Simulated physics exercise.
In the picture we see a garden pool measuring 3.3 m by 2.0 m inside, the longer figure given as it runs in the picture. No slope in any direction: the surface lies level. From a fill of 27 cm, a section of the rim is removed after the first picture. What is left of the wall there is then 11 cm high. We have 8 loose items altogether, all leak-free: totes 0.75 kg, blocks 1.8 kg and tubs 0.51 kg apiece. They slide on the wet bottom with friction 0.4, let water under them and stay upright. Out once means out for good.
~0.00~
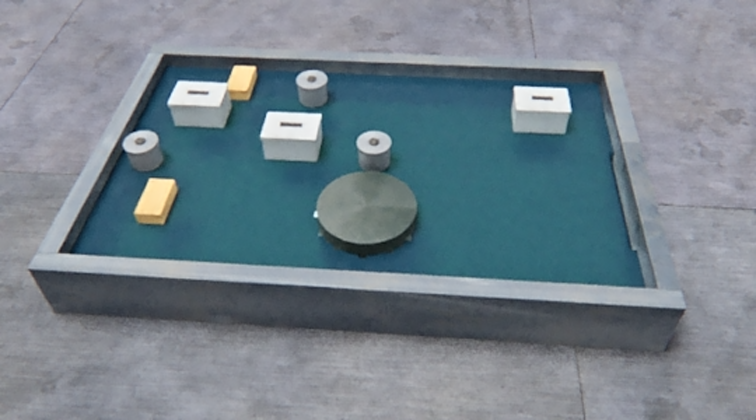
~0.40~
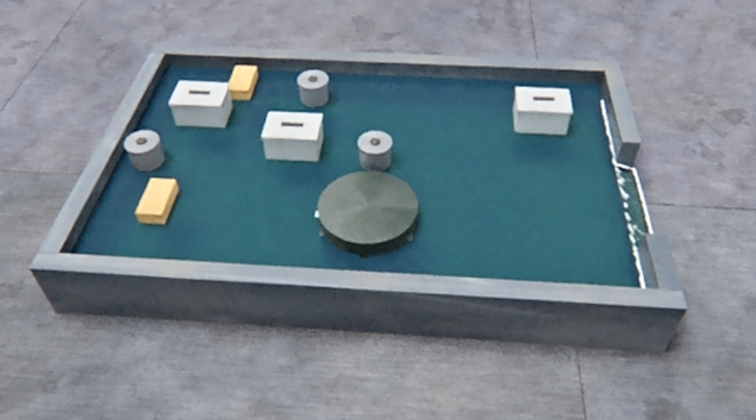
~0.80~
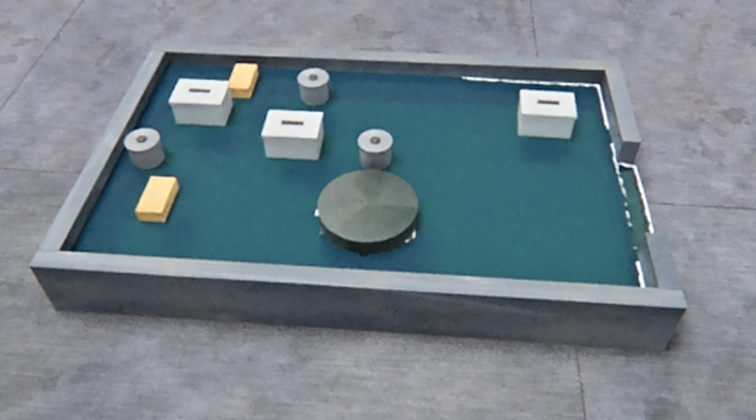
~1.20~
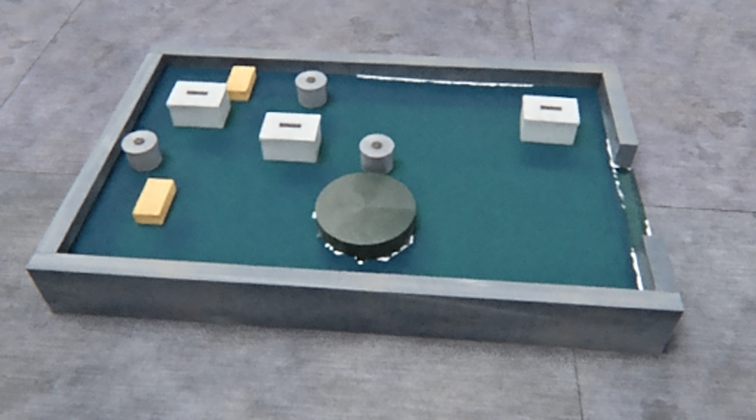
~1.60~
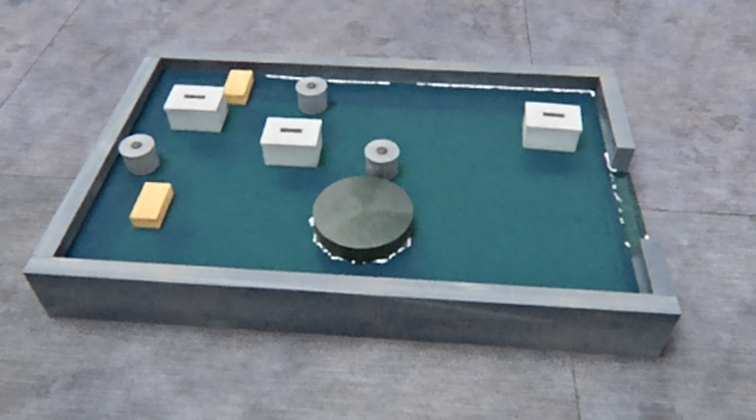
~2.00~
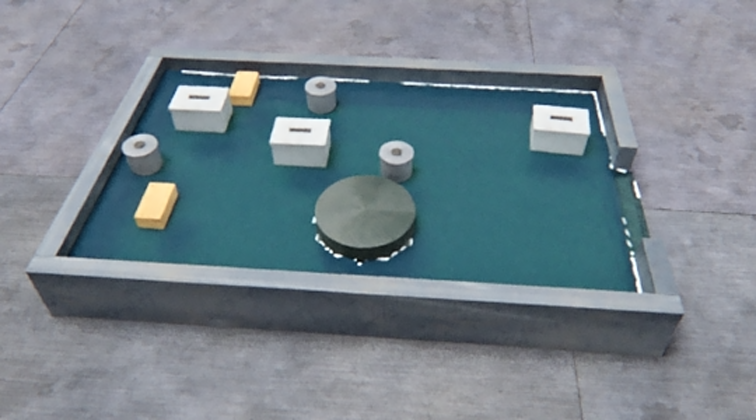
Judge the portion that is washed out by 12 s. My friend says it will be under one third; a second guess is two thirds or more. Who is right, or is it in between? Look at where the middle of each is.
Your friend is right.
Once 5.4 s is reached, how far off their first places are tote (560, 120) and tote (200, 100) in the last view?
First one: Gone out; second one: 10 cm.
After 2.8 s 0 of 8 are out; 8 afloat.
After 5.4 s 1 of 8 are out; 7 afloat.
After 8.0 s 1 of 8 are out; 7 afloat.
After 12.0 s 1 of 8 are out; 7 afloat.
